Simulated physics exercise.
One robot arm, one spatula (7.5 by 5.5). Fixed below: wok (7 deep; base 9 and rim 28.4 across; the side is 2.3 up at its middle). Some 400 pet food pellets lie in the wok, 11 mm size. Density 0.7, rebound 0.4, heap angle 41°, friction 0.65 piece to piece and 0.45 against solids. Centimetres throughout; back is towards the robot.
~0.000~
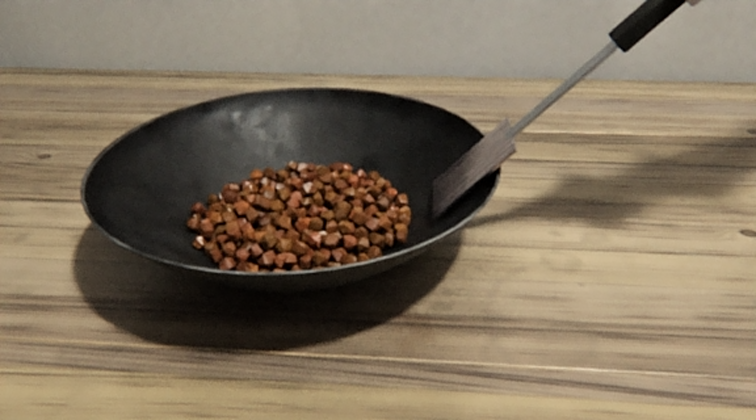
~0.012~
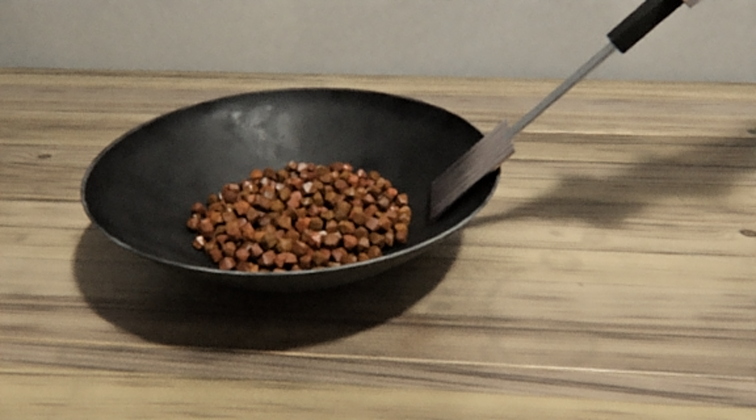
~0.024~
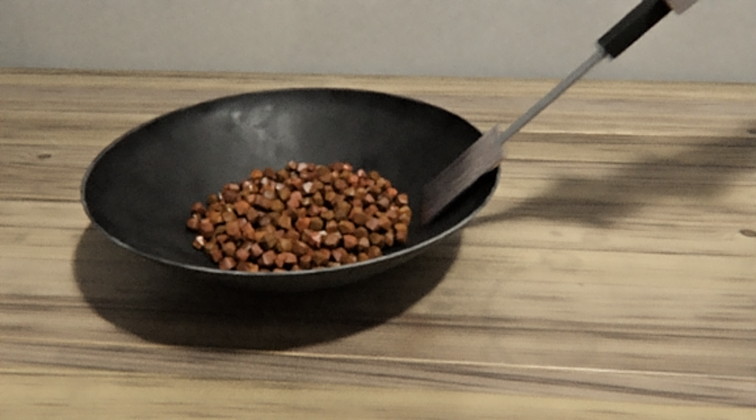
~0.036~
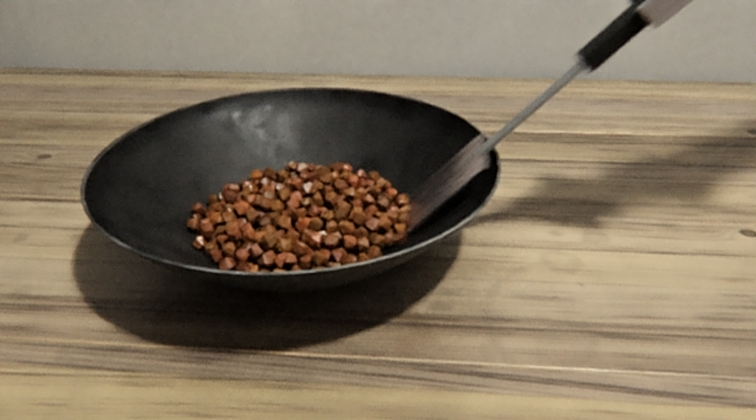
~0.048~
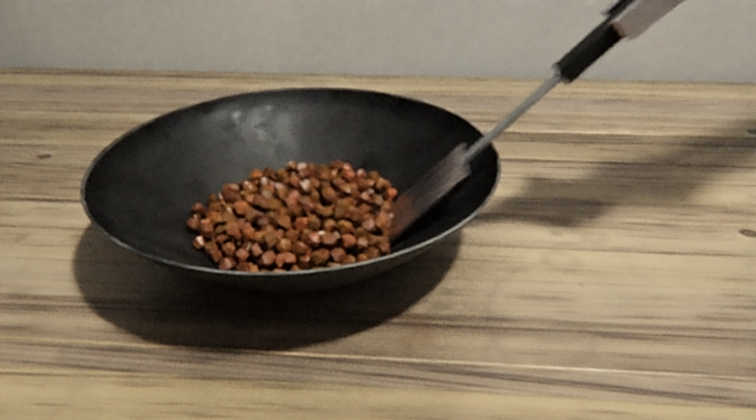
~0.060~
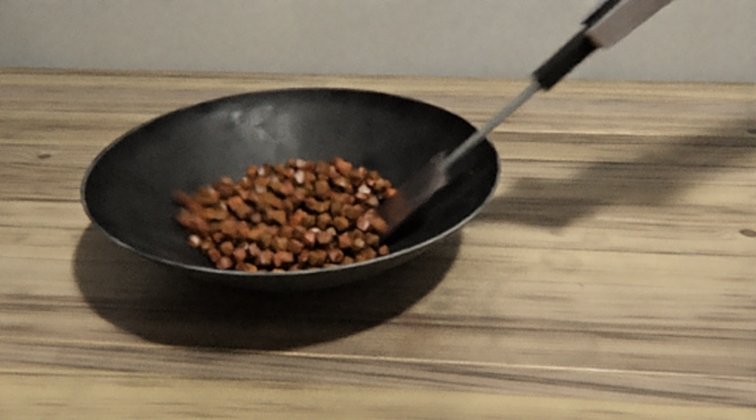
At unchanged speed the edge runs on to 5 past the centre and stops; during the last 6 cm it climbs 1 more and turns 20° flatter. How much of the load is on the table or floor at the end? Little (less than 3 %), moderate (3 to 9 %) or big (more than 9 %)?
Answer: Moderate; 3 to 9 % of the pet food pellets finish on the table or floor.
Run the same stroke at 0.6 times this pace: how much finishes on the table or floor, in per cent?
About 0 per cent.
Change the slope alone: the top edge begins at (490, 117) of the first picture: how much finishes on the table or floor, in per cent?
Some 5 per cent.
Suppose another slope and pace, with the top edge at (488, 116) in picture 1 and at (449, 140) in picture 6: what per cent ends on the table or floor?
Some 0 per cent.
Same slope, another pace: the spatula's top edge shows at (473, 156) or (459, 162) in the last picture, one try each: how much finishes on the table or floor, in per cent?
Some 0 and 5 per cent.
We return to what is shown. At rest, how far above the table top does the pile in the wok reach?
About 7.5 cm.
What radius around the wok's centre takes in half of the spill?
About 22 cm.
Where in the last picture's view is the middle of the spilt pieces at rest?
Around (28, 223).
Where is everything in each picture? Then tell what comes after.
The first frame shows spatula top edge at (512, 133), sloping 47°; upper third of the load around (303, 209), from x 195 to 405, top at y 165; 401 in the wok.
The second frame shows spatula top edge at (511, 134), sloping 47°; upper third of the load around (303, 209), from x 195 to 405, top at y 165.
The third frame shows spatula top edge at (502, 140), sloping 47°; upper third of the load around (303, 209), from x 195 to 405, top at y 165.
The fourth frame shows spatula top edge at (484, 150), sloping 47°; upper third of the load around (303, 209), from x 195 to 405, top at y 165.
The fifth frame shows spatula top edge at (464, 160), sloping 47°; upper third of the load around (302, 207), from x 195 to 390, top at y 165.
The sixth frame shows spatula top edge at (444, 167), sloping 47°; upper third of the load around (295, 201), from x 185 to 390, top at y 165; 401 in the wok.
By 0.09 s, sloping 47°, highest piece 6 above the table; 401 in the wok.
By 0.12 s, sloping 40°, highest piece 9 above the table; 400 in the wok, 1 on the blade or in flight.
By 0.33 s, sloping 27°, highest piece 8 above the table; 380 in the wok, 20 on the table or floor, 1 on the blade or in flight.
By 1.38 s, sloping 27°, highest piece 8 above the table; 380 in the wok, 21 on the table or floor.
Final count, 380 in the wok, 21 on the table or floor. That is 5 % on the table or floor.
